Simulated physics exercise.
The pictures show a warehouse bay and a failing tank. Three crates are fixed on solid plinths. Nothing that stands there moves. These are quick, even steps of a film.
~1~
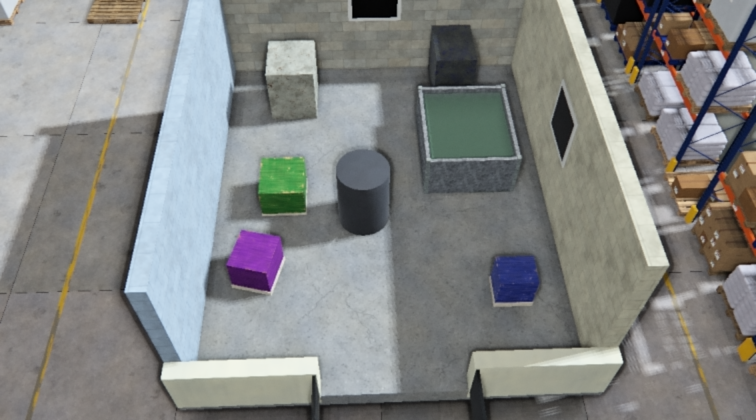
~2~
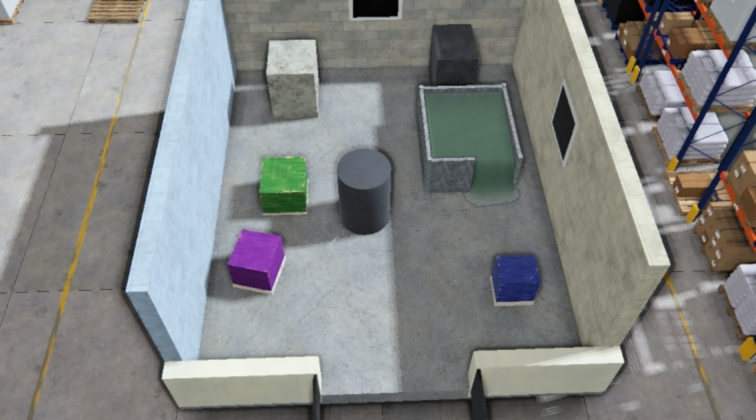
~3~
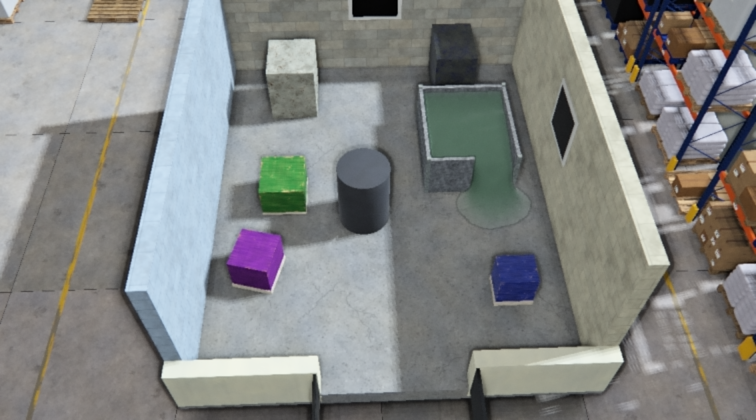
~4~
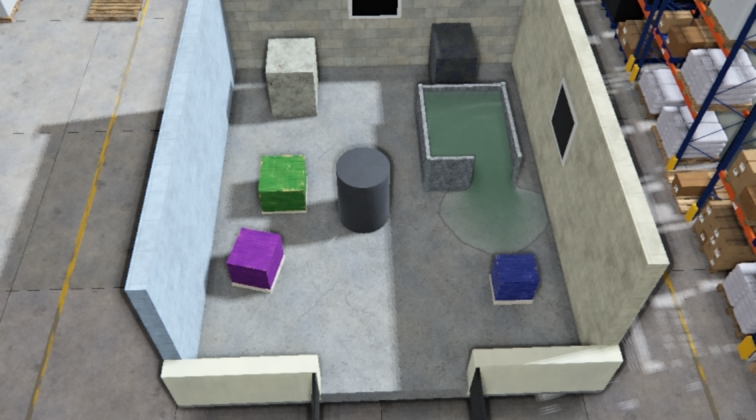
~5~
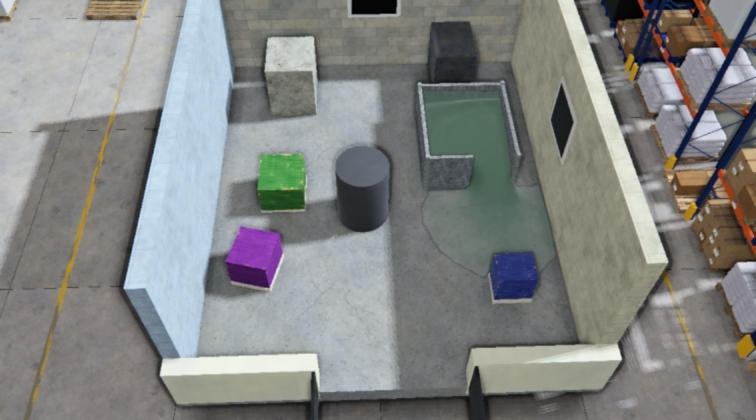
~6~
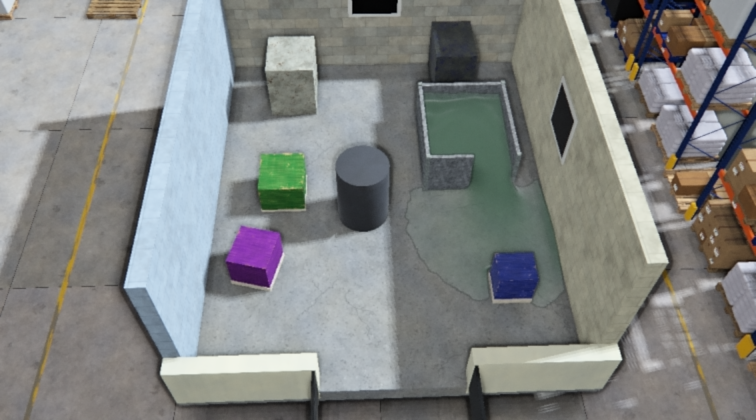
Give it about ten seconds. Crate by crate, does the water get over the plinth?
In the end: The green crate is wetted; the purple crate is wetted; the blue crate is wetted.
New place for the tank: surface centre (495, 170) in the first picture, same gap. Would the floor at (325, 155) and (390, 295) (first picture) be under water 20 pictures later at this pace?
In turn: Dry, covered.
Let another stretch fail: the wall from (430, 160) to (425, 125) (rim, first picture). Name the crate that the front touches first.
The green one.
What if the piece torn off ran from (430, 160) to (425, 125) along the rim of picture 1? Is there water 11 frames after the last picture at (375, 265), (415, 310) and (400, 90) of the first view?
In that order: Awash, flooded, clear.
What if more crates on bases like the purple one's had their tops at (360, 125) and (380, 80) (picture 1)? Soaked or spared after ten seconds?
In that order: Keeps dry, is safe.
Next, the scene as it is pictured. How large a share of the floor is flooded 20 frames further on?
Roughly 40 per cent.
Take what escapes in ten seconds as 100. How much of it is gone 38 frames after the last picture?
Some 65 per cent.
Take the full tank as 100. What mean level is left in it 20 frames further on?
Some 36 per cent.
A moment on, water covers 25 % of the floor; the green crate not reached, the purple crate not reached, the blue crate water round its plinth.
Next, water covers 30 % of the floor; the green crate not reached, the purple crate not reached, the blue crate water round its plinth.
Then, water covers 40 % of the floor; the green crate not reached, the purple crate not reached, the blue crate water round its plinth.
Later, water covers 60 % of the floor; the green crate water round its plinth, the purple crate water round its plinth, the blue crate water round its plinth.
In the end, water covers 80 % of the floor; the green crate was topped, the purple crate was topped, the blue crate was topped.
